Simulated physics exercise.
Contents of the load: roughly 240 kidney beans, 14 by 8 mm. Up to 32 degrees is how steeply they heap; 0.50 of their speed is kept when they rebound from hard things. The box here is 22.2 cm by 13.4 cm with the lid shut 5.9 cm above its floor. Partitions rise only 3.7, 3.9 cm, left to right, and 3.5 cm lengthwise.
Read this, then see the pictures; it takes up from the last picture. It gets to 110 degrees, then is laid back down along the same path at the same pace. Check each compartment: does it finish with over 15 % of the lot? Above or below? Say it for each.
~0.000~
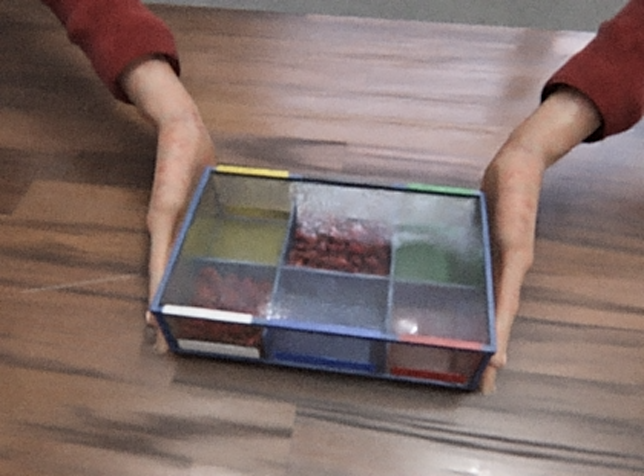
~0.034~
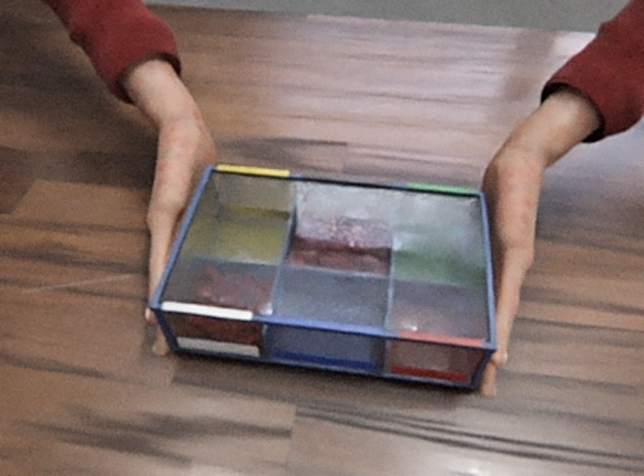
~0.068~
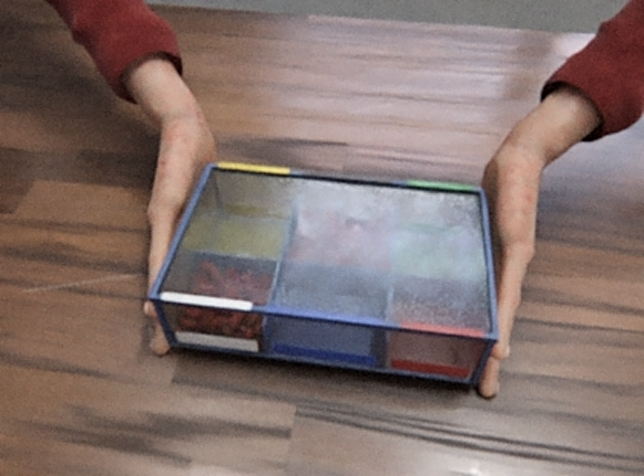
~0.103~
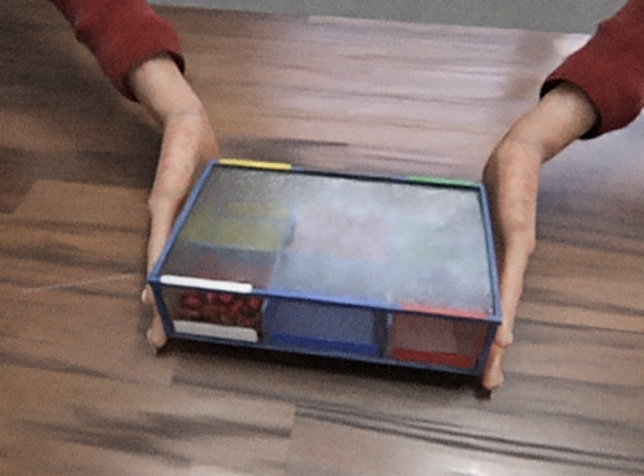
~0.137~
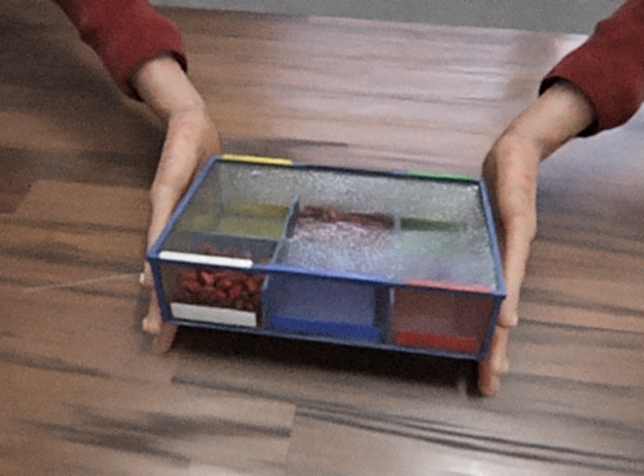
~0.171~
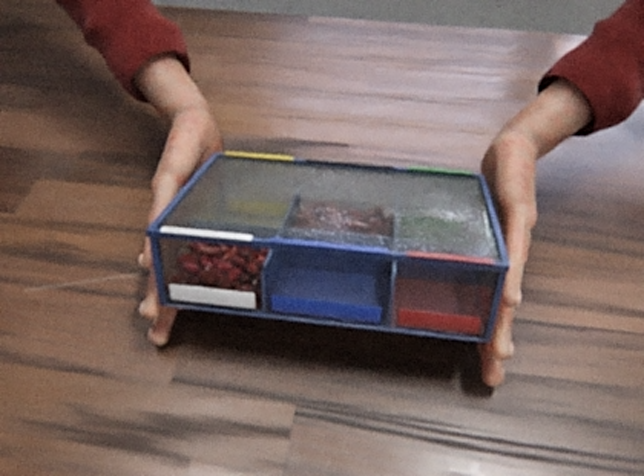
Red: Below, blue: Below, green: Below, yellow: Above, white: Below, black: Above.
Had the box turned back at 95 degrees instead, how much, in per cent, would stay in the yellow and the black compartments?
The yellow compartment would hold 30 per cent, the black one 55 per cent.
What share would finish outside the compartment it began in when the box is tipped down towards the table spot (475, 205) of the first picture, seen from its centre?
Something like 60 per cent of the pieces.
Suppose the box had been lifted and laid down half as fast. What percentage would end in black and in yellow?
Black 60 %; yellow 40 %.
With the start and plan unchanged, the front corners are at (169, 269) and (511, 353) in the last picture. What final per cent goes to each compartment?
By the end, red has 45%, blue has 0%, green has 40%, yellow has 0%, white has 0% and black has 15%.
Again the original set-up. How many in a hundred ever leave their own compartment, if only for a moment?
Close to 45 percent.
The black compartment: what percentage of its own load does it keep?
That comes out at about 100 percent.
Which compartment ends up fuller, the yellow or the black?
That would be the black compartment.
Then, at 0.74 s, tilt 110 degrees; yellow 25 %, white 15 %, black 55 %.
Then, at 1.12 s, tilt 47 degrees; yellow 40 %, black 55 %.
After 1.58 s, tilt 0 degrees; yellow 40 %, black 55 %.
At rest (1.9 s), red 0 %, blue 0 %, green 0 %, yellow 40 %, white 0 %, black 55 %.
